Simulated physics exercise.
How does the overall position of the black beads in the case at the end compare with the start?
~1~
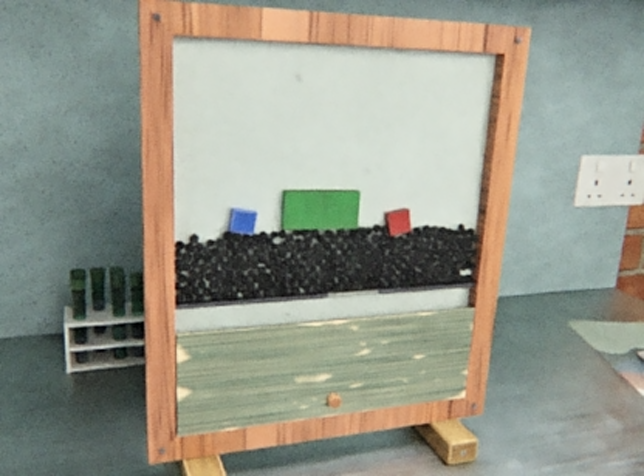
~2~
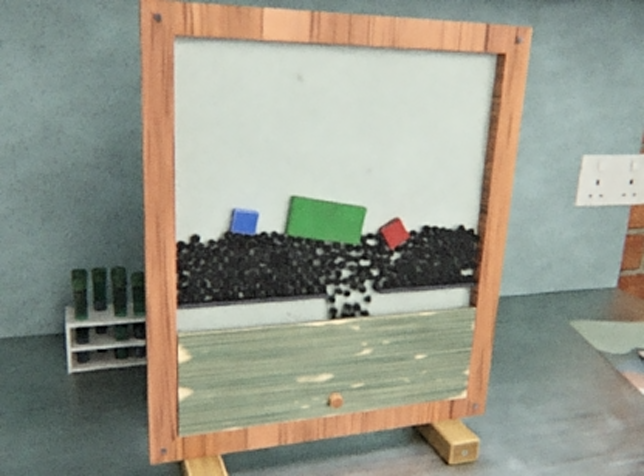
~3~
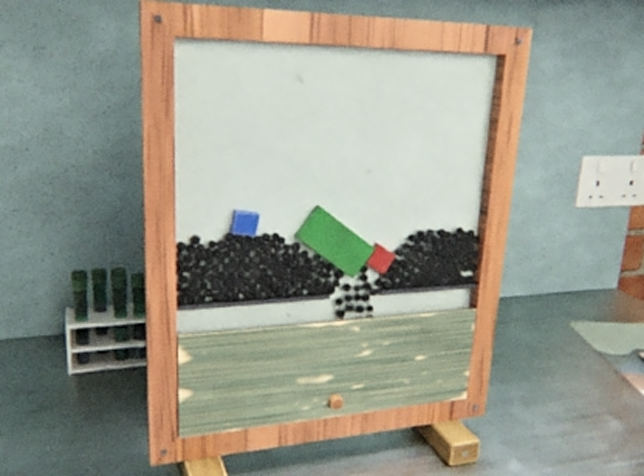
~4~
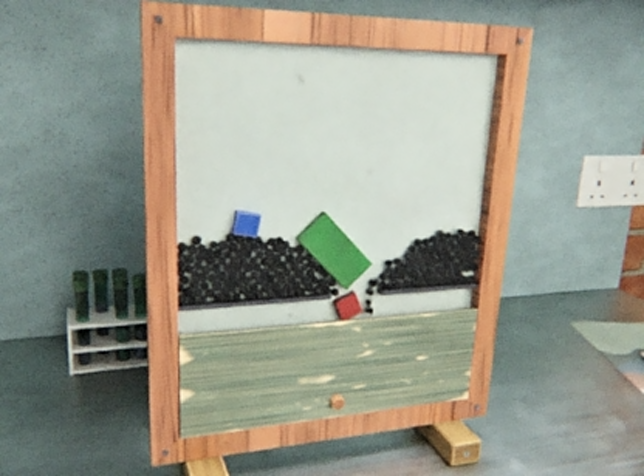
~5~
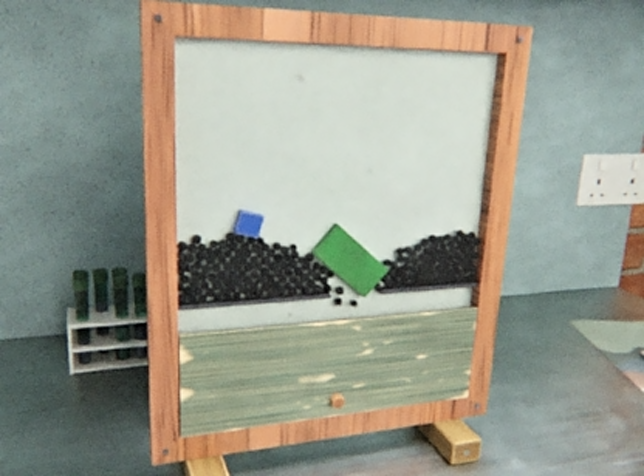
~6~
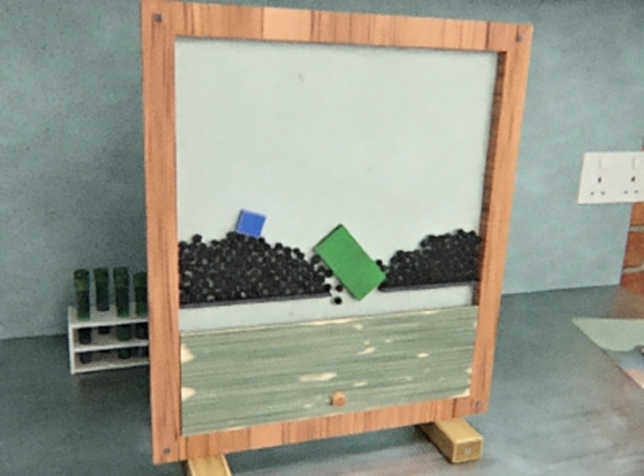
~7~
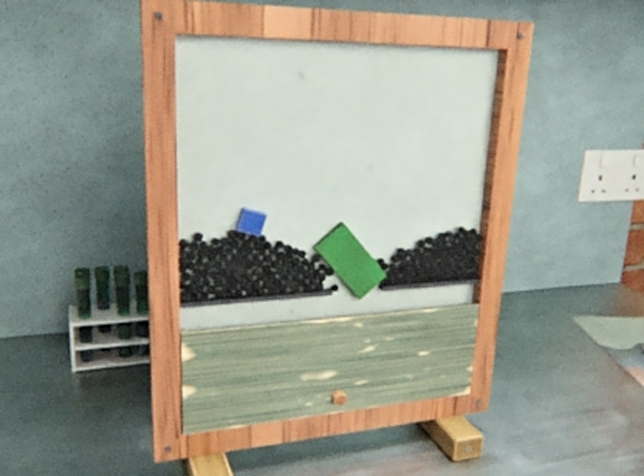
The beads as a whole are still centred in nearly the same place, low in the middle of the case, although they now lie in two heaps on either side of a gap instead of one level layer.
